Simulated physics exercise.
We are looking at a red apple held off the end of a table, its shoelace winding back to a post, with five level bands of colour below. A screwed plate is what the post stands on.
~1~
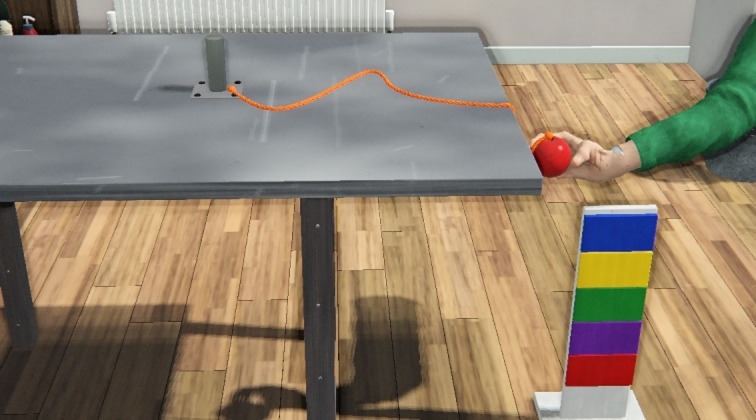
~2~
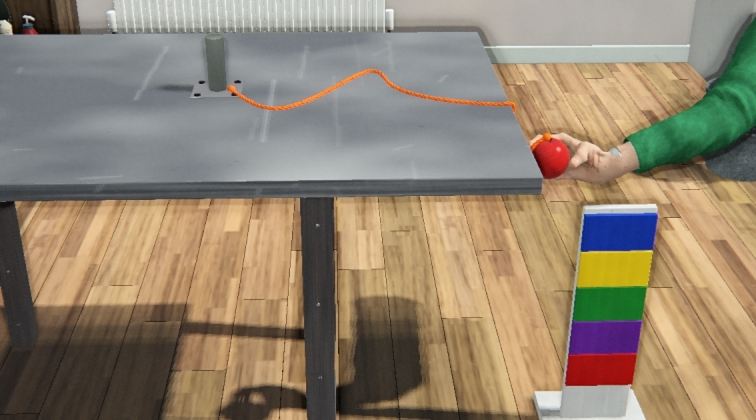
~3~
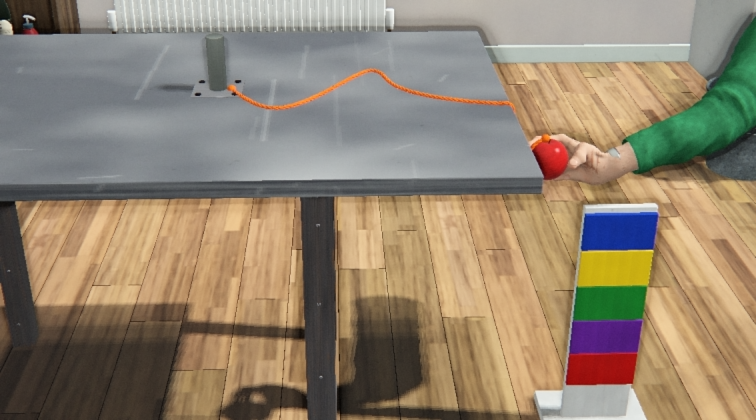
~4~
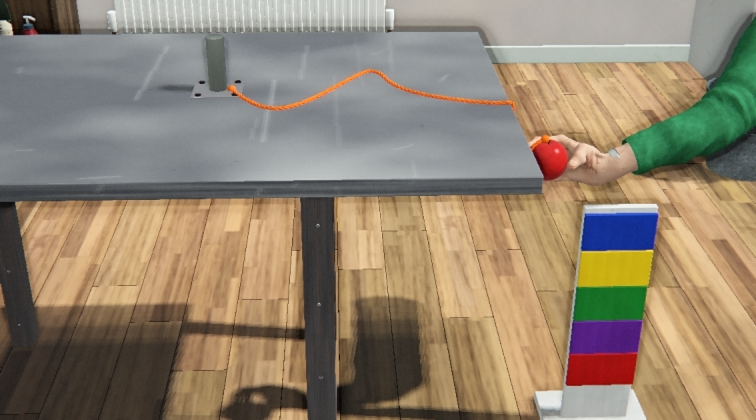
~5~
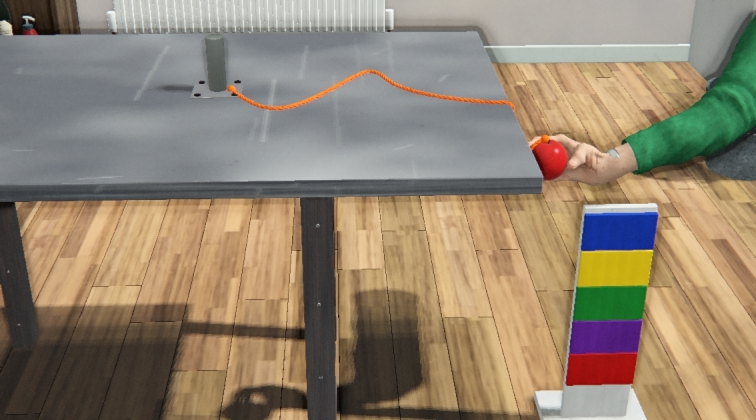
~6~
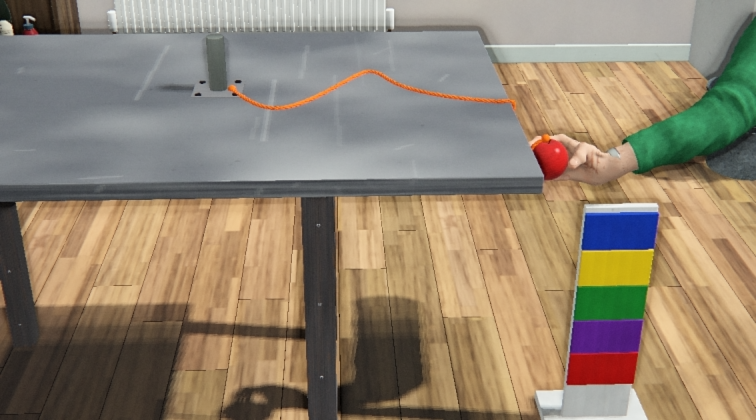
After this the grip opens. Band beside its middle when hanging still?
Purple.
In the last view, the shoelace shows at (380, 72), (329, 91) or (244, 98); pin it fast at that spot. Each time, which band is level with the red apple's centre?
Try by try: Yellow; green; purple.
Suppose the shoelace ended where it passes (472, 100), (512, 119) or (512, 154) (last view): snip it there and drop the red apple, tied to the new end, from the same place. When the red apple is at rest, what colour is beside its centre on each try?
Try by try, the answer is higher than all five; blue; yellow.
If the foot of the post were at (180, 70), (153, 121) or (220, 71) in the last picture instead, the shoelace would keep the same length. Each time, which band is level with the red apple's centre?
The first case gives green, the second green and the third purple.
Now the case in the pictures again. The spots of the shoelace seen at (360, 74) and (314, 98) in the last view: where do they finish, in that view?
At (436, 92) for the first, at (354, 90) for the second.
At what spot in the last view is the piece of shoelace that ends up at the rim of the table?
It sits at about (401, 86).
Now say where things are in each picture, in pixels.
In the first picture, red apple (550, 156); blue (620, 235); yellow (615, 271); green (610, 306); purple (606, 339); red (601, 371).
In the second picture, red apple (548, 158); shoelace through (251, 103) (326, 92) (382, 75) (439, 100) (511, 134).
In the third picture, red apple (547, 159).
In the fourth picture, red apple (547, 159); shoelace through (252, 103) (326, 92) (382, 75) (446, 99) (511, 138).
In the fifth picture, red apple (547, 159).
In the sixth picture, red apple (547, 159); shoelace through (252, 103) (326, 92) (383, 76) (454, 98) (511, 144).
Early on, apple near (533, 312); level with green.
Midway, apple near (473, 318); level with purple.
Near the end, apple near (498, 333); level with purple.
Finally, apple near (489, 334); level with purple. Its middle rests at the purple band.
